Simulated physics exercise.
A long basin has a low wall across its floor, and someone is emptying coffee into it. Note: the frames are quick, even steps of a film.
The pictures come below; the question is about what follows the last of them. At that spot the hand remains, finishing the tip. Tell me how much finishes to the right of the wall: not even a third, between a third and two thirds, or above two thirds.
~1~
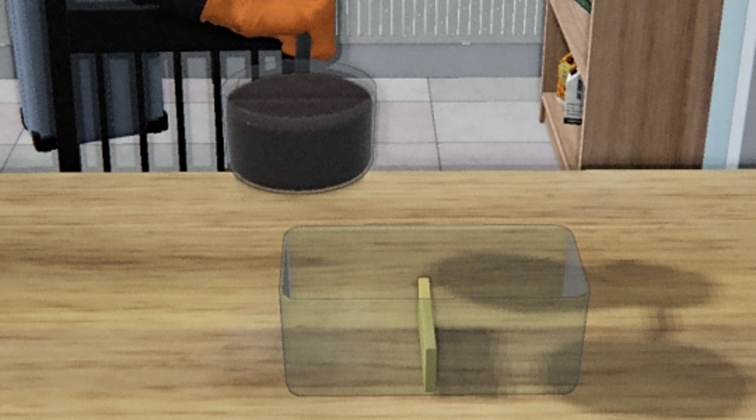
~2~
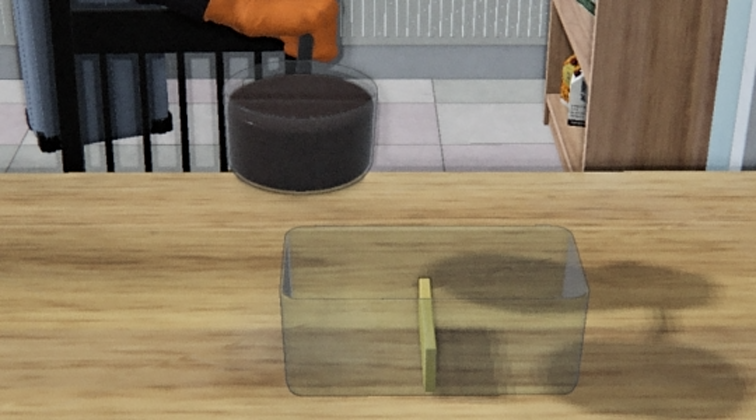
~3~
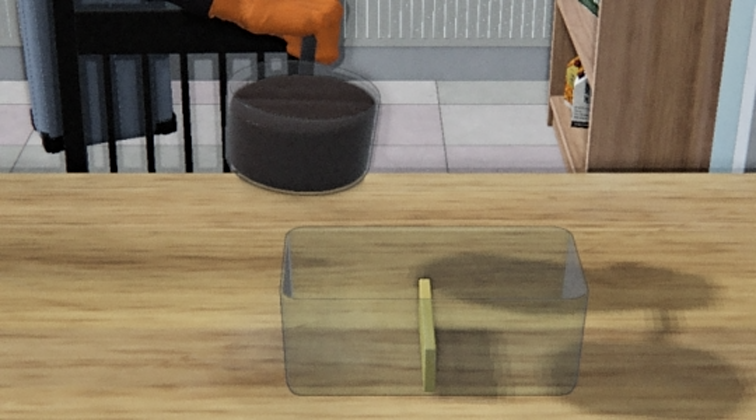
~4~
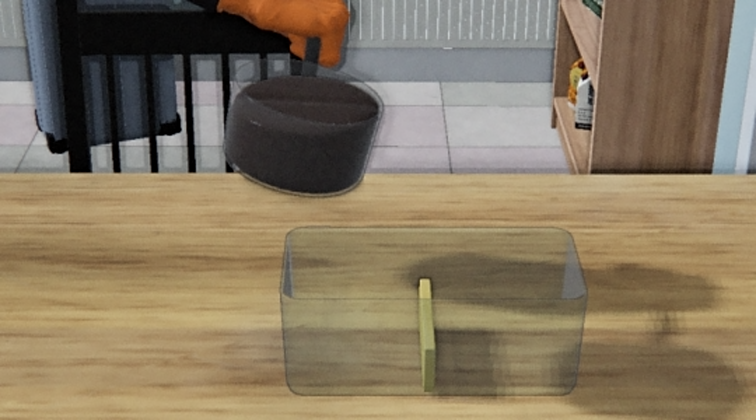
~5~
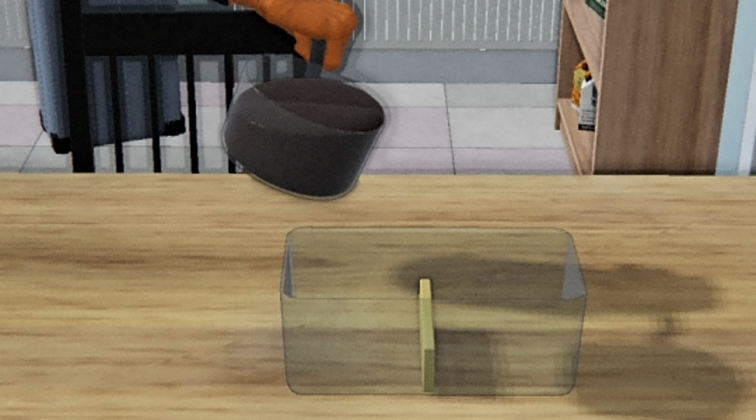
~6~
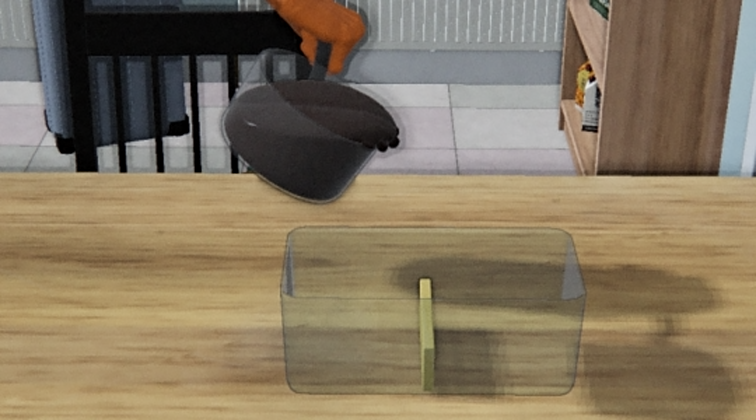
Well, the amount right of the wall reaches a third without passing two thirds.
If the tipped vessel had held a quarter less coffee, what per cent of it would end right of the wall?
That share would be some 40 parts in a hundred.
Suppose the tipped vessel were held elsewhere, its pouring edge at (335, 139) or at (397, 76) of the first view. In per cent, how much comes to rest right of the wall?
10 %, 65 %.
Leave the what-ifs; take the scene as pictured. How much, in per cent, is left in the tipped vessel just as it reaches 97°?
I'd put it near 25 %.
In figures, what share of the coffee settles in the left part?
Share: Roughly 45 %.
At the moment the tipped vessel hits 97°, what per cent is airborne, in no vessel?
Something like 40 per cent of it.
A moment on, the tilt is 97° and 27 per cent is still to pour, 3 is left of the wall and 29 right of it.
Next, the tilt is 113° and 4 per cent is still to pour, 35 is left of the wall and 54 right of it.
Then the tilt is 113° and 0 per cent is still to pour, 44 is left of the wall and 53 right of it.
Later the tilt is 113° and 0 per cent is still to pour, 45 is left of the wall and 53 right of it.
In the end 45 per cent lies left of the wall, 53 right of it and 1 outside.
